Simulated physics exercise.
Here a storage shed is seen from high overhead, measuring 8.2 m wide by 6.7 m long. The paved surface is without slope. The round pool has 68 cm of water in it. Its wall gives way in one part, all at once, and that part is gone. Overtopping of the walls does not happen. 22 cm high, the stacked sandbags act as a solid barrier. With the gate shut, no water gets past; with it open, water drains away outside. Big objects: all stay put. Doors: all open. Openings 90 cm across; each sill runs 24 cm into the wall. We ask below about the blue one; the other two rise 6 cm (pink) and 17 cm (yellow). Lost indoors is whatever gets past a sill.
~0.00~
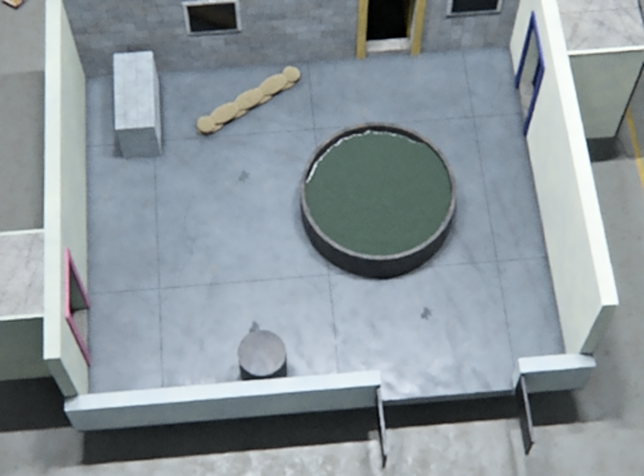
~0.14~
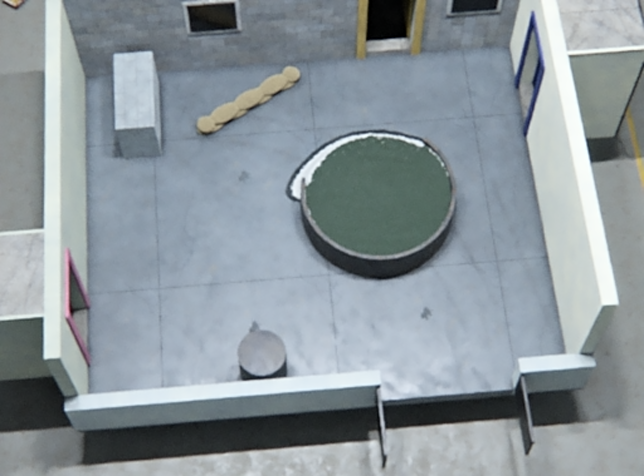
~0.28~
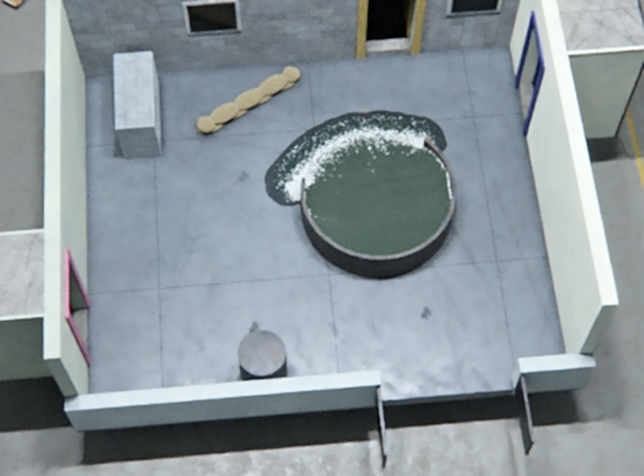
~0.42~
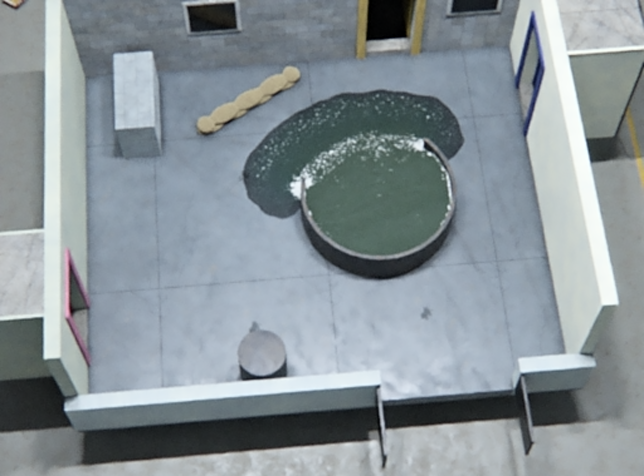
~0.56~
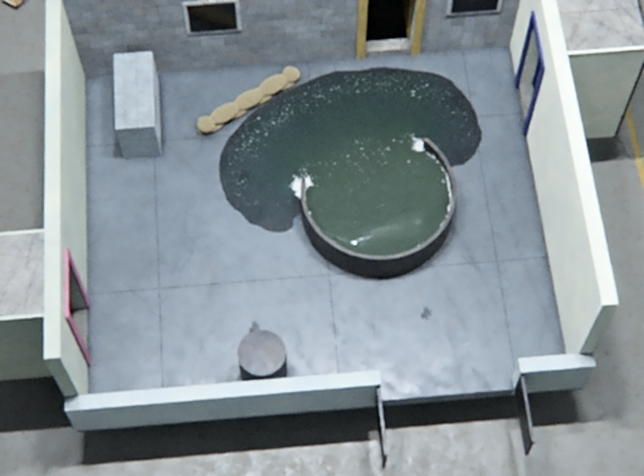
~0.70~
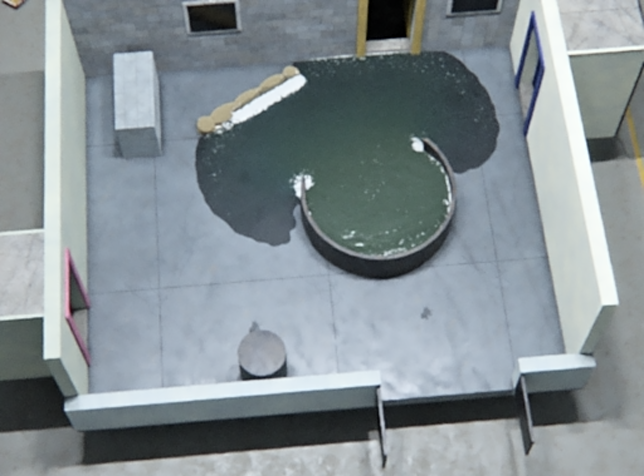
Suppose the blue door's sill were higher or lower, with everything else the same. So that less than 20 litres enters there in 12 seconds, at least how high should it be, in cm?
At least 14 cm or so.
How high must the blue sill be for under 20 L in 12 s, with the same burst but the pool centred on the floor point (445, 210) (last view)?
16 cm or thereabouts.
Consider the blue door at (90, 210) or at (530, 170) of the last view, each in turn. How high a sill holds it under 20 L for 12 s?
You'd want roughly 9.5 cm there first, then roughly 5.5 cm.
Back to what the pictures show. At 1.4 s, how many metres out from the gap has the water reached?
Around 4.2 m out.
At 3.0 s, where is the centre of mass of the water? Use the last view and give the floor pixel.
Near (329, 135).
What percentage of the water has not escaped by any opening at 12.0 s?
About 82 per cent.
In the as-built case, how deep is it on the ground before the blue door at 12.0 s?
4.5 cm.
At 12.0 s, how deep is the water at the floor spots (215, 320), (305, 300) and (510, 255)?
About 7, 6 and 4 cm.
After 1.4 s water covers 30 % of the floor, deepest (41 cm) near (331, 68); 7 cm at the blue door, 0 litres in over its 20 cm sill.
After 3.0 s water covers 45 % of the floor, deepest (33 cm) near (86, 79); 14 cm at the blue door, 0 litres in over its 20 cm sill.
After 12.0 s water covers 100 % of the floor, deepest (10 cm) near (176, 196); 5 cm at the blue door, 1 litre in over its 20 cm sill.
At the blue door as built, the water arrived by 1.0 s and peaked near 19 cm at 3.6 s.
Run again over the same 12 s with other heights there, 41 litres in over 11.5 cm, 11 litres over 15.5 cm. The limit of 20 litres is kept from about 14 cm up.
